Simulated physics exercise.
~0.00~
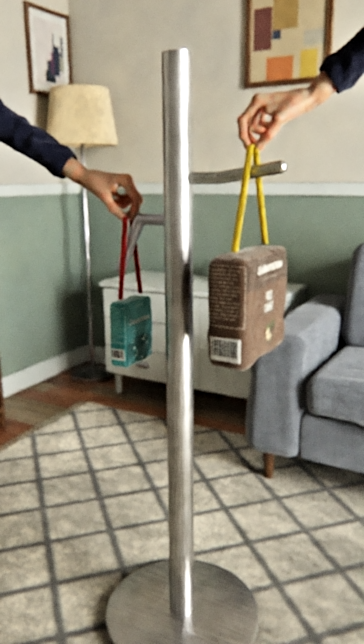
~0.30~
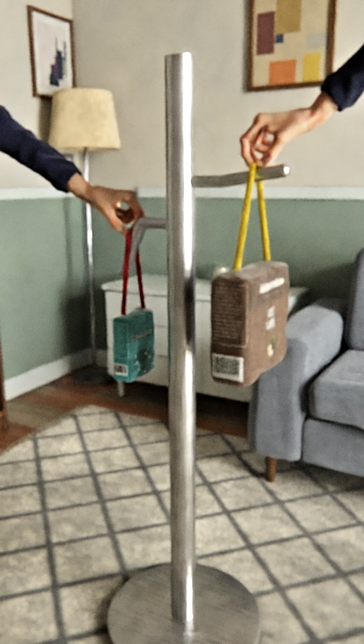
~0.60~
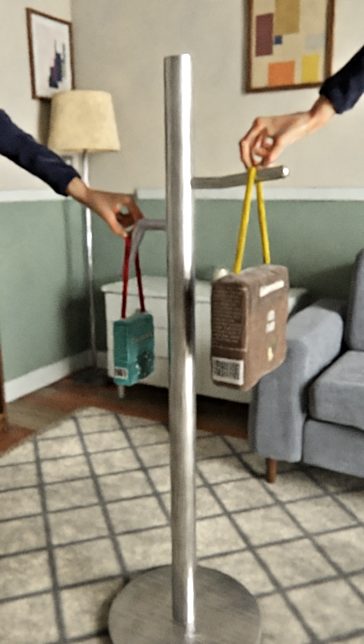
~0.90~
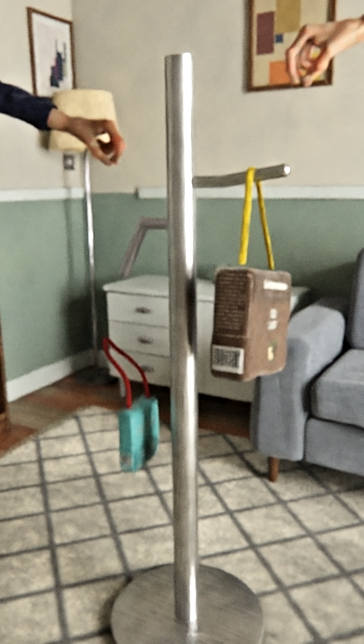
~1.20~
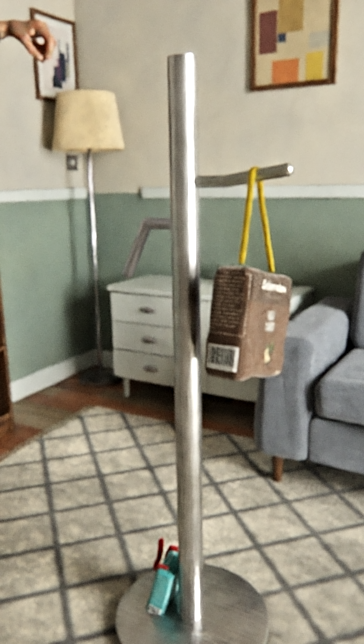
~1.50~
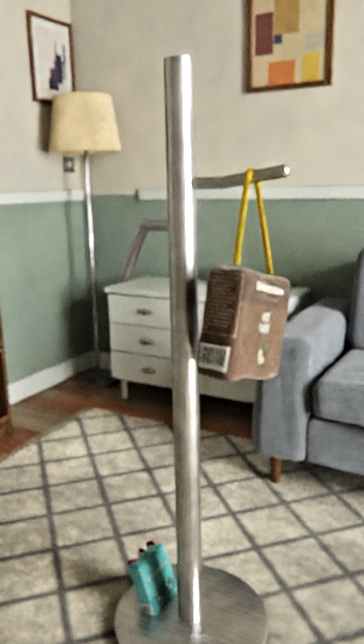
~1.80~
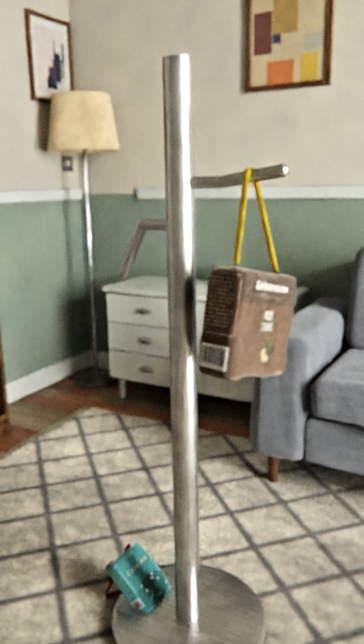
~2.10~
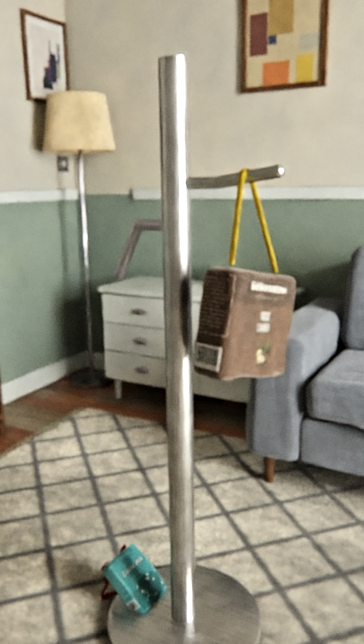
Two hands lowered a turquoise pouch and a brown bag by their straps onto the pegs of a metal stand, then let go. The pouch on the left dropped to the floor and rested tilted by the base, while the bag stayed hanging.
